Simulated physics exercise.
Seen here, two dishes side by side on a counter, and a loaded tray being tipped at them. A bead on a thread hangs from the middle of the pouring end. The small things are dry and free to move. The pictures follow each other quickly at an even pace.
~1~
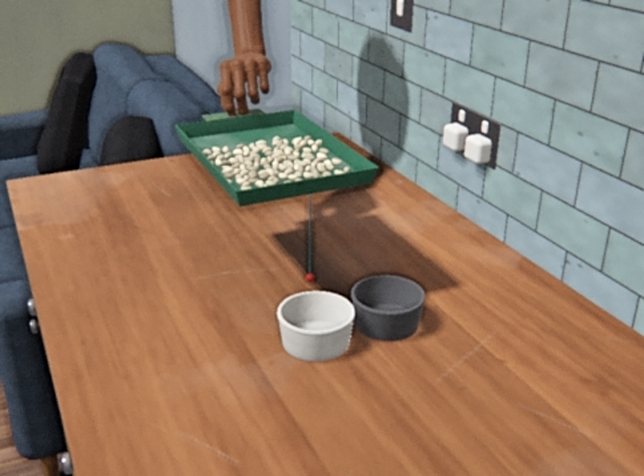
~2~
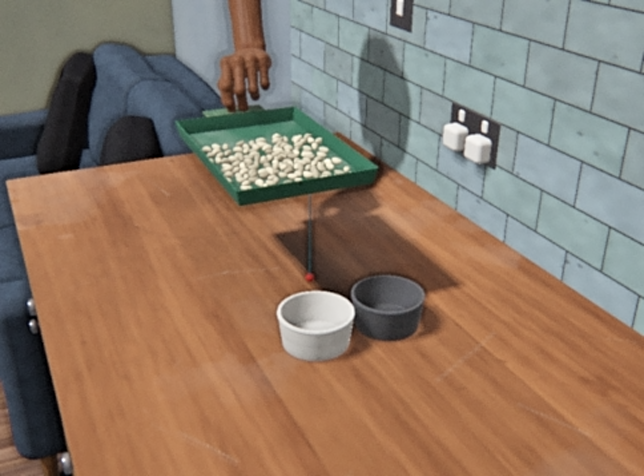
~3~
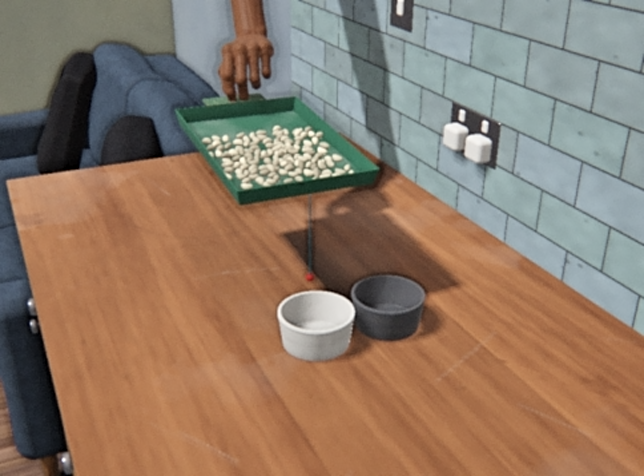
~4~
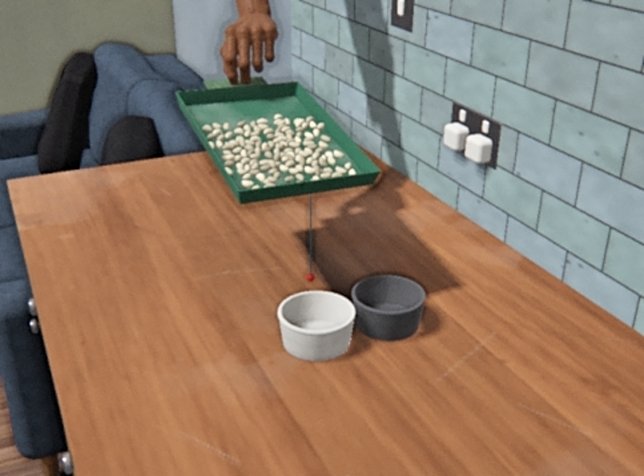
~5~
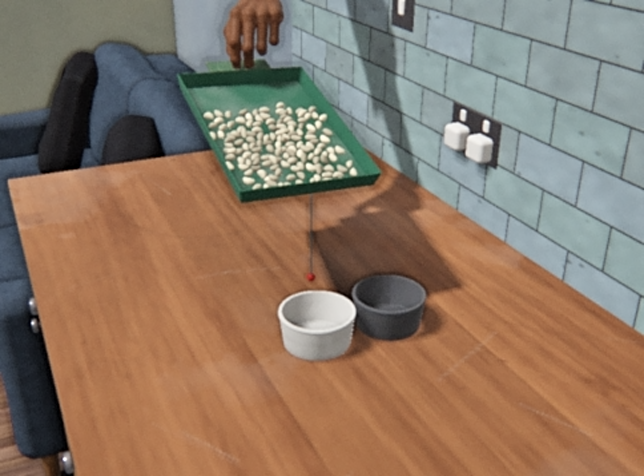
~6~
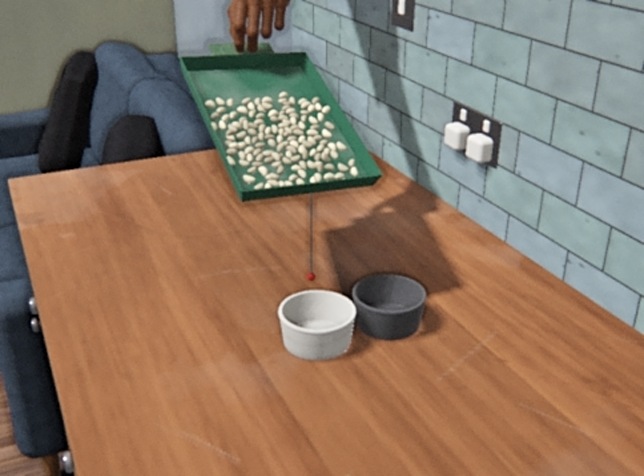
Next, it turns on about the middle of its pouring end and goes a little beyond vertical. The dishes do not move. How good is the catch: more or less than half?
They take the larger part between them.
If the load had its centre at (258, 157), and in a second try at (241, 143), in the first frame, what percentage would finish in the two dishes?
Near 70 % and 70 %.
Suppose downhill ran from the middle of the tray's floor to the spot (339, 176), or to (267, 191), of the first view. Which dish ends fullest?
At the first place the right one, at the second the left dish.
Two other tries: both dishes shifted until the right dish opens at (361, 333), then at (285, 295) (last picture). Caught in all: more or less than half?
At the first place under half, at the second less than half.
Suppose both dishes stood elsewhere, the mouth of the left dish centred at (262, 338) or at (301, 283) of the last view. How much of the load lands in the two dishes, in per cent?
Near 30 % and 0 %.
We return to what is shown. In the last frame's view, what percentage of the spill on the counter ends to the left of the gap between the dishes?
Near 50 %.
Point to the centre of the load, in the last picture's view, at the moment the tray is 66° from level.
At about (315, 156).
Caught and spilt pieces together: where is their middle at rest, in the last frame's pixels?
Close to (374, 323).
Soon, tray tipped steeply; nearly all on the tray; a stray few in the air.
A while on, tray tipped past a quarter turn; about two thirds on the tray; a stray few in the left dish; a small part in the right dish; about a quarter in the air.
Towards the end, tray tipped past a quarter turn; about a quarter in the left dish; about half in the right dish; a small part outside both.
Finally, tray tipped past a quarter turn; about a quarter in the left dish; about half in the right dish; a small part outside both.
